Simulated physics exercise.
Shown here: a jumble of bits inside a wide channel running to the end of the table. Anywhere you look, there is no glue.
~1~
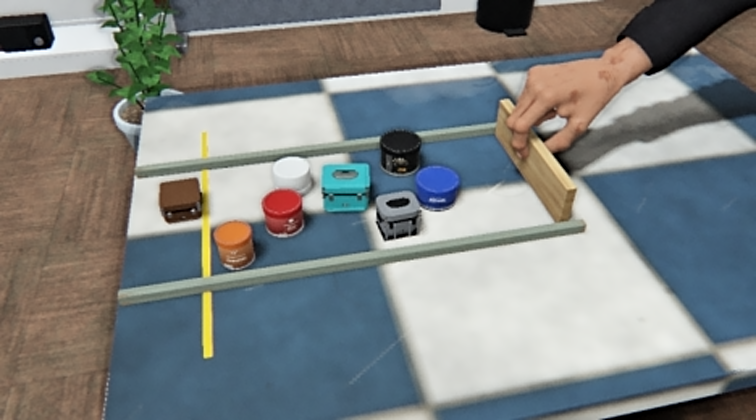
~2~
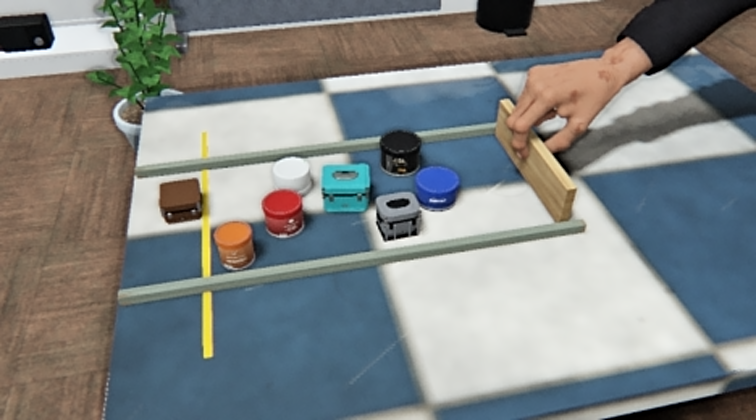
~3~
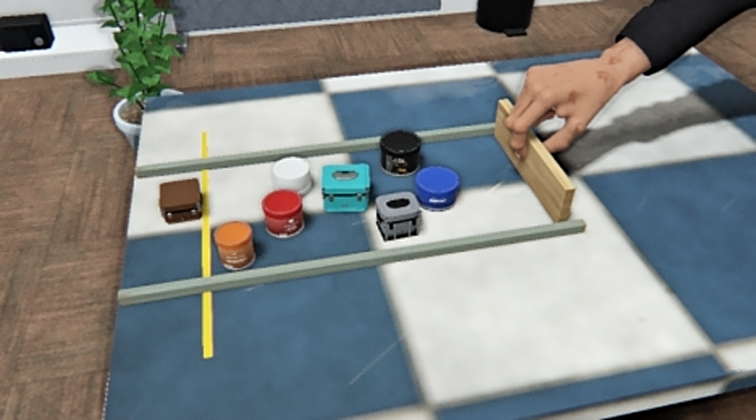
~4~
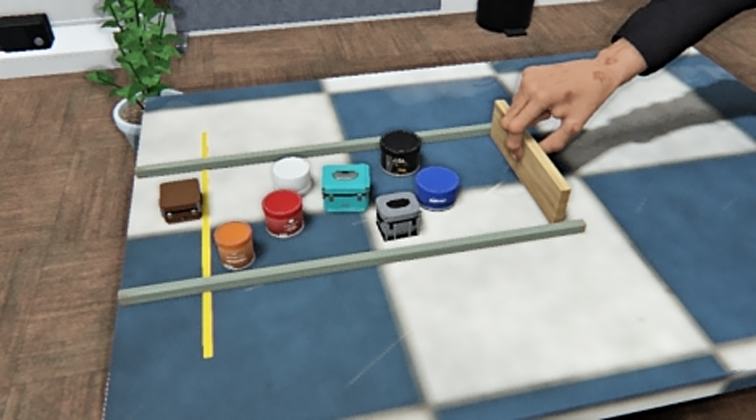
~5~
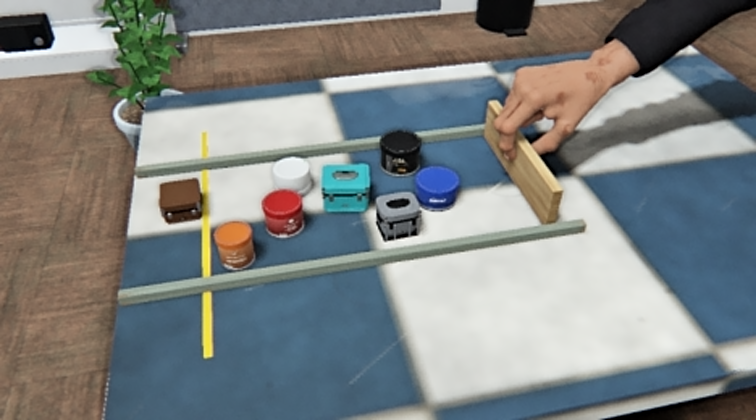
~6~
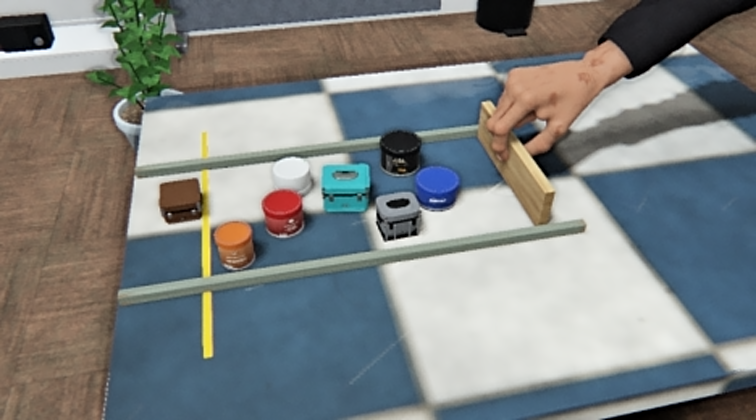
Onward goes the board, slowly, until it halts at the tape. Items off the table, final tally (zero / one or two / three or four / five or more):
I expect one or two drops over the end.
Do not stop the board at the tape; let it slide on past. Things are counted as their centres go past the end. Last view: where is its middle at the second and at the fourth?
Roughly (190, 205) for the earlier crossing, roughly (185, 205) for the later one.
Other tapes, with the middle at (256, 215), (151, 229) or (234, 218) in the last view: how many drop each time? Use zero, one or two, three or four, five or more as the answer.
Taking the tapes one after another, the count is none at all, then at least five, then not one.
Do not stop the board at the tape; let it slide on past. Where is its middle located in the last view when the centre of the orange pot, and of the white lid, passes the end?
Approx. (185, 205) for the first, approx. (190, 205) for the second.
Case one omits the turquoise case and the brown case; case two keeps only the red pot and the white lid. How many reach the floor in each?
The answer is 0 and then 1.
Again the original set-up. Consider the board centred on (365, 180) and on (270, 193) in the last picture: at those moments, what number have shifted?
Well, it's 5 at the first one and 8 at the second.
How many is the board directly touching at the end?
3.
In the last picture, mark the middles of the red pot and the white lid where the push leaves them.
Near (139, 243) and (145, 178).
A little later, none off yet; brown case at rest near (182, 202); orange pot at rest near (236, 246); red pot at rest near (284, 214).
When it is over, the number that fall off is one or two; down, brown case.
